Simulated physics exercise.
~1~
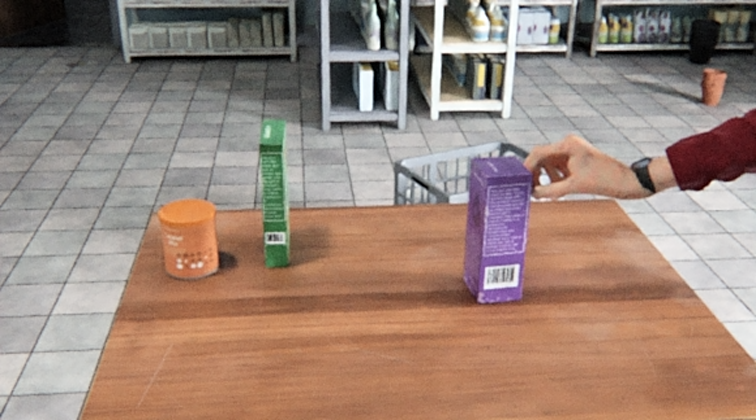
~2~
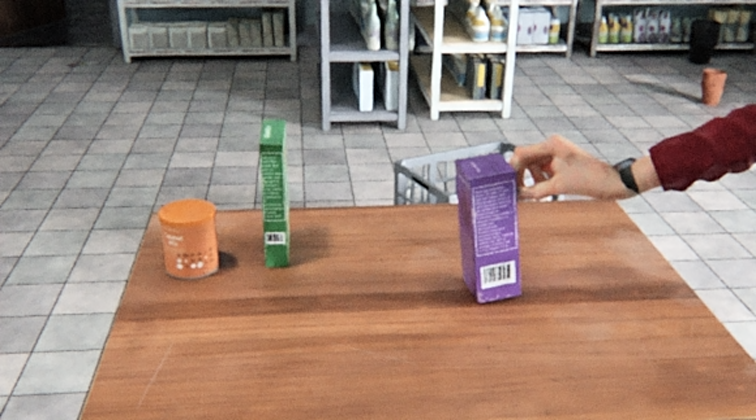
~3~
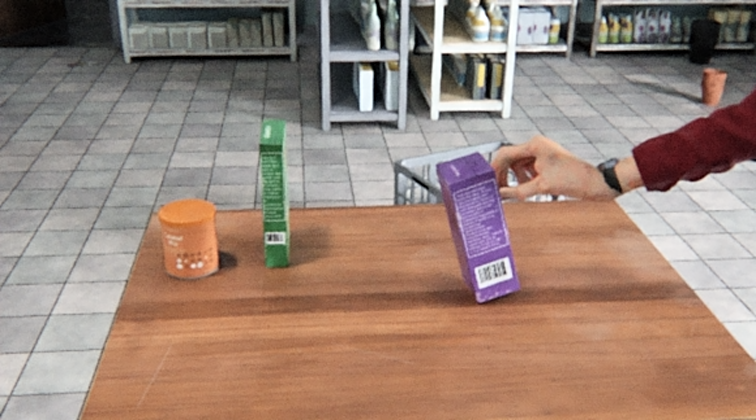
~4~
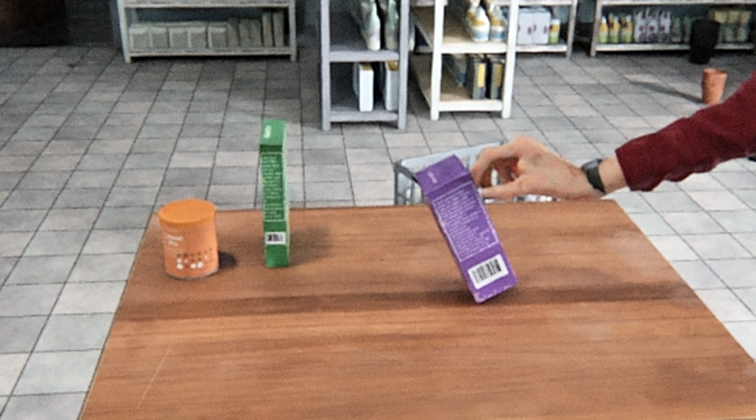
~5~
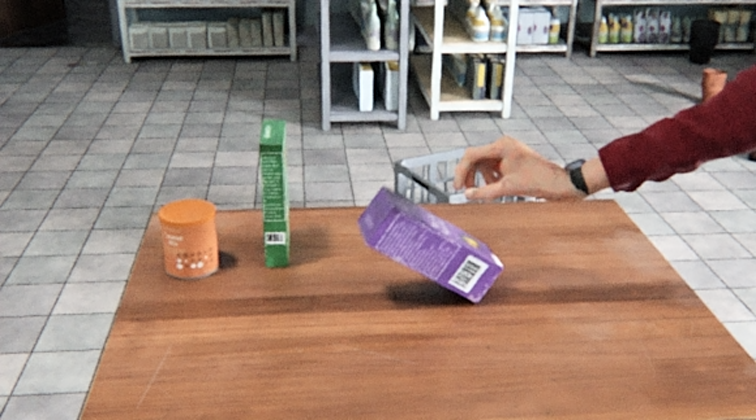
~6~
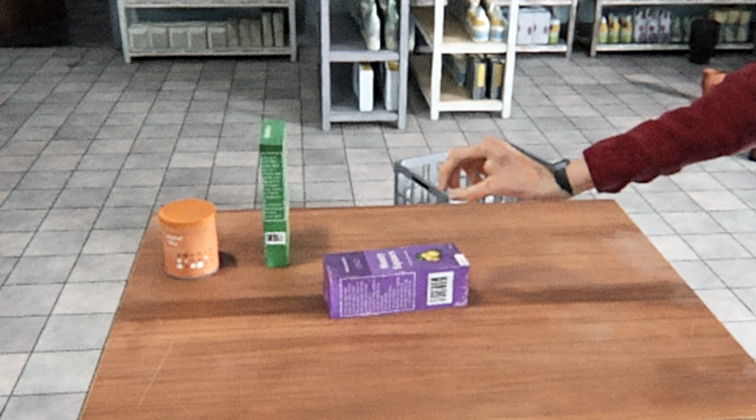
A tall purple carton stands toward the right of a brown wooden table, seen from slightly above in a shop-like room with grey floor tiles and stocked shelves behind. An orange tin sits at the left, with a slim green packet upright beside it and a grey basket beyond the table. A hand in a dark red sleeve reaches in from the right and pushes the upper part of the carton leftward. The carton leans further and further, then tips away from the fingers. It ends lying on its side, while the tin and packet stay put.
